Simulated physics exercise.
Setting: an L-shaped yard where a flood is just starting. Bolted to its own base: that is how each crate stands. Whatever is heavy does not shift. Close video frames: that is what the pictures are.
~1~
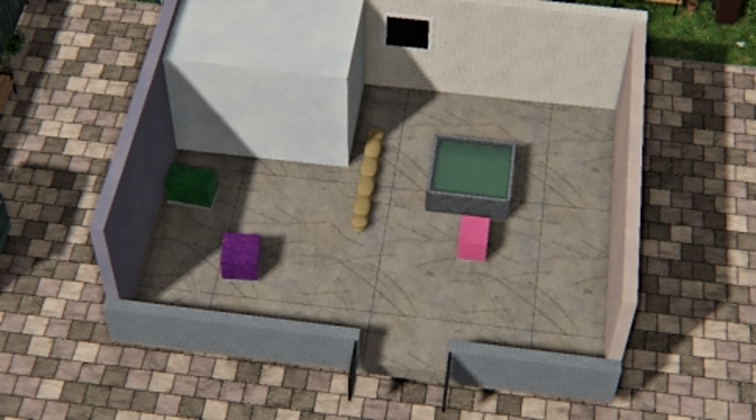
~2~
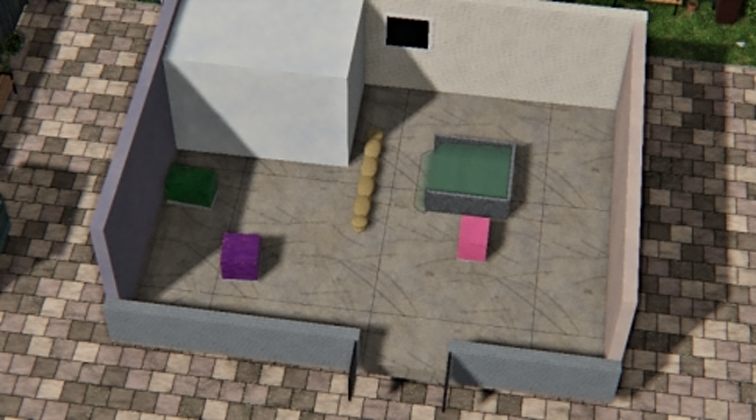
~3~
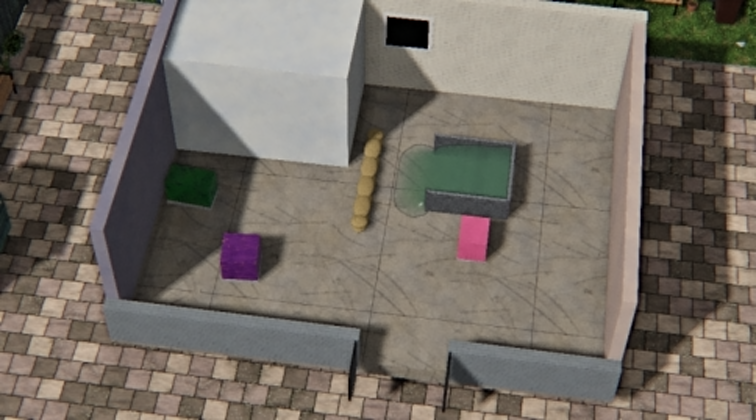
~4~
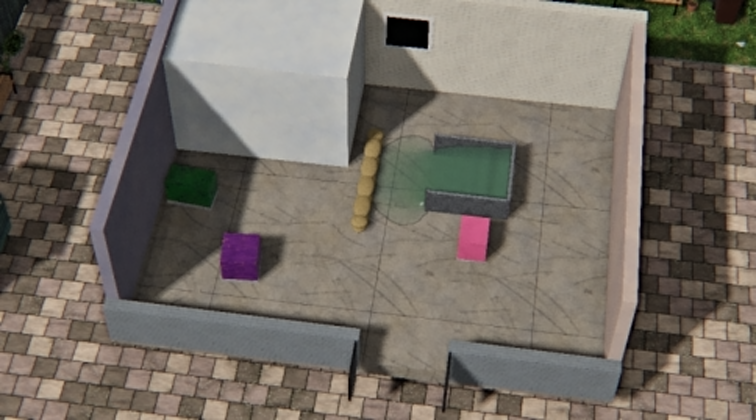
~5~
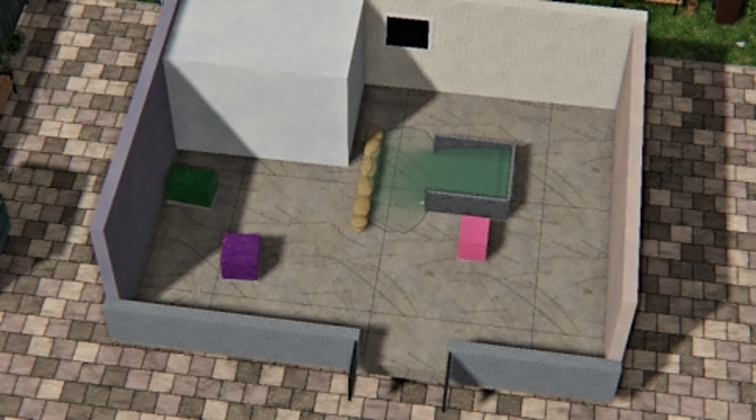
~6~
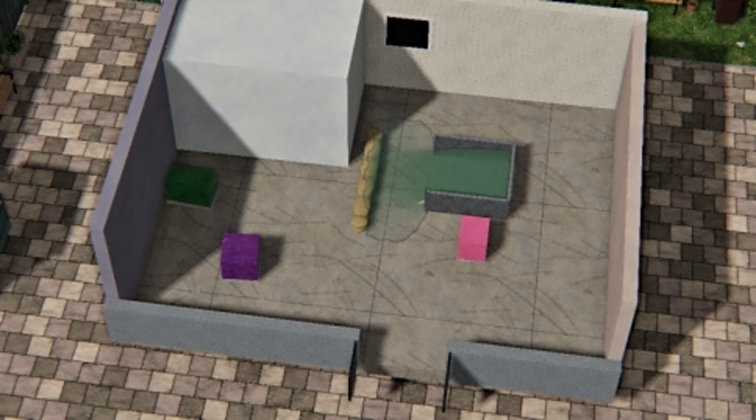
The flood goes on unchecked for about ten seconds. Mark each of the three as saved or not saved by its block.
Green crate - saved; pink crate - saved; purple crate - saved.
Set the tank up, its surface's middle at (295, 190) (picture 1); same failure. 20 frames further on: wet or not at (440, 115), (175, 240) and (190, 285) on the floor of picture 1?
As listed: Clear, covered, flooded.
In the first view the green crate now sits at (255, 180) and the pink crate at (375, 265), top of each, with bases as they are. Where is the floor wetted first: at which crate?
My pick is the pink one.
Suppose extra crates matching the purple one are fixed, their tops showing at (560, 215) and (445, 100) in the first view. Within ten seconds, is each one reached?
Crate one avoids the flood; crate two is touched by the flood.
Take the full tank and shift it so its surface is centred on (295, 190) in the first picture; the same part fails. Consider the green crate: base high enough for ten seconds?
I reckon the green crate is overrun.
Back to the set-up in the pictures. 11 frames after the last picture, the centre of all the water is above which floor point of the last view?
Around pixel (408, 181).
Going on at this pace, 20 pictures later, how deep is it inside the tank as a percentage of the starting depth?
I'd put it near 14 per cent.
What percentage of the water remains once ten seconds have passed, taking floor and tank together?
Some 86 per cent.
A moment on, water covers 15 % of the floor; the green crate not reached, the pink crate not reached, the purple crate not reached.
Next, water covers 25 % of the floor; the green crate not reached, the pink crate not reached, the purple crate not reached.
Then, water covers 35 % of the floor; the green crate not reached, the pink crate water round its plinth, the purple crate not reached.
Later, water covers 55 % of the floor; the green crate water round its plinth, the pink crate water round its plinth, the purple crate water round its plinth.
In the end, water covers 60 % of the floor; the green crate stayed above the water, the pink crate stayed above the water, the purple crate stayed above the water.
